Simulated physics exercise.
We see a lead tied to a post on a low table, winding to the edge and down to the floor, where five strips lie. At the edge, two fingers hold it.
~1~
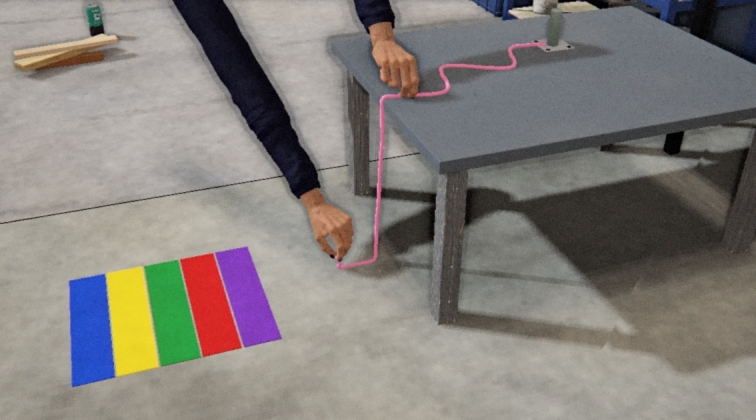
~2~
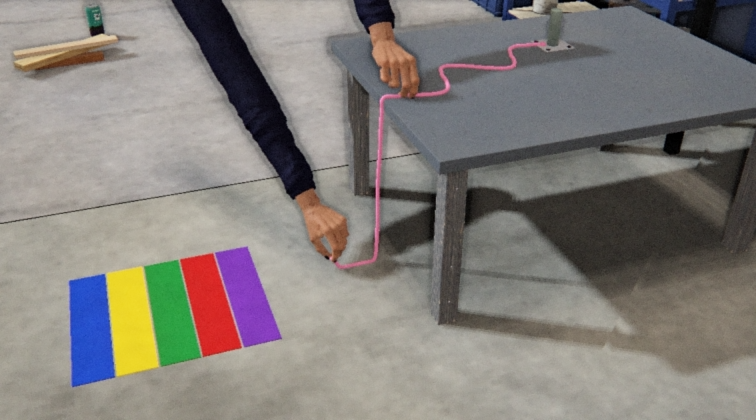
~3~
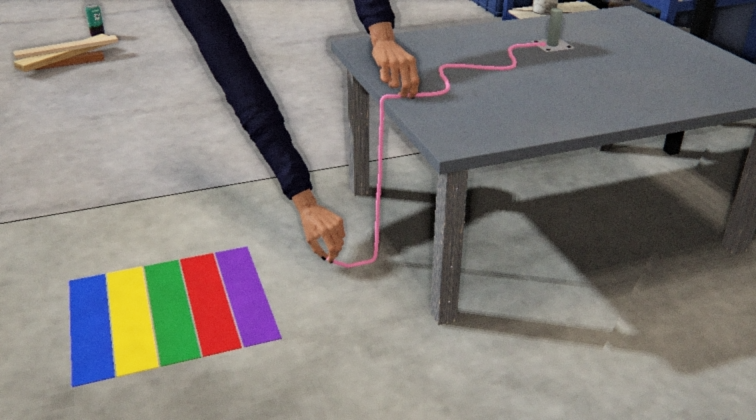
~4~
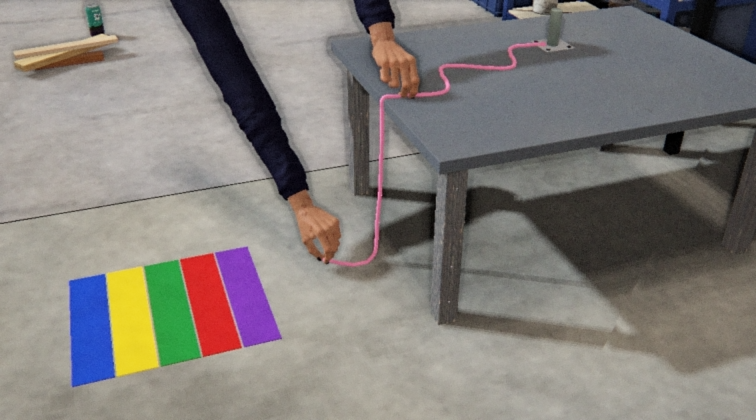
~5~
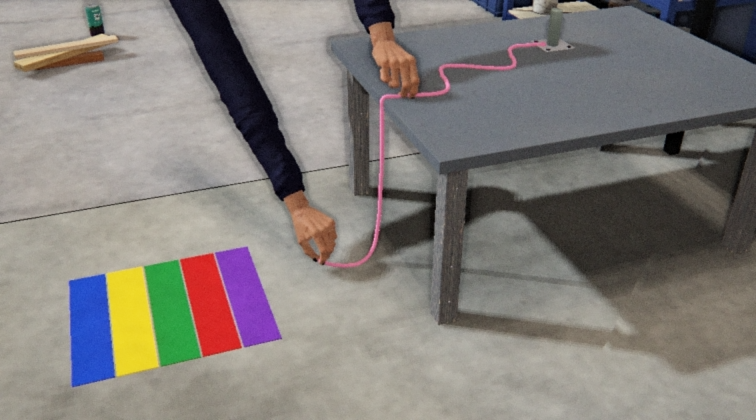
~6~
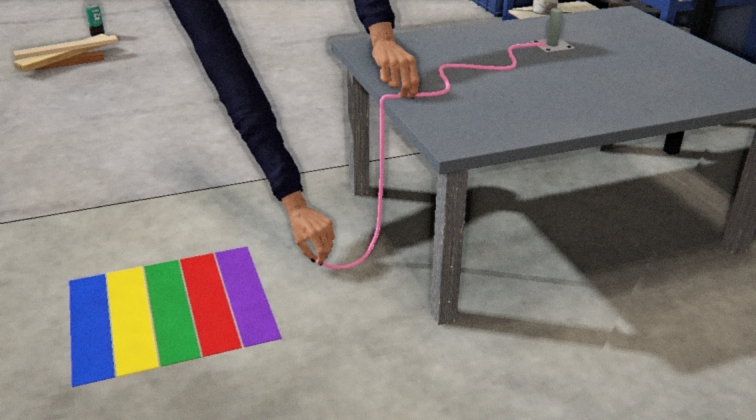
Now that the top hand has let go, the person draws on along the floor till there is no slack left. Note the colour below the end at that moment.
Colour below: Yellow.
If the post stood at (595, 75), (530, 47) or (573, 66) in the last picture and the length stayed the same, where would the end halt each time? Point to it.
In pixels, the answers are (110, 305), (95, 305) and (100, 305).
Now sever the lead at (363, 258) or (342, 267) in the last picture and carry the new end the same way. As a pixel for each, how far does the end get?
Around (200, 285) for the first cut and around (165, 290) for the second.
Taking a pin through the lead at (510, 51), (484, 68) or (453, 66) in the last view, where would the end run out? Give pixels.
In order of the tries: About (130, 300), about (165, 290), about (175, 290).
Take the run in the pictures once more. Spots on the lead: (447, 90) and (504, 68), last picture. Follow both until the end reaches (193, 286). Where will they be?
Around (374, 102) and around (469, 66).
Early on, end near (193, 286); over red.
Midway, end near (150, 295); over green.
At the end of the slack, end near (124, 300); over yellow. The yellow one.
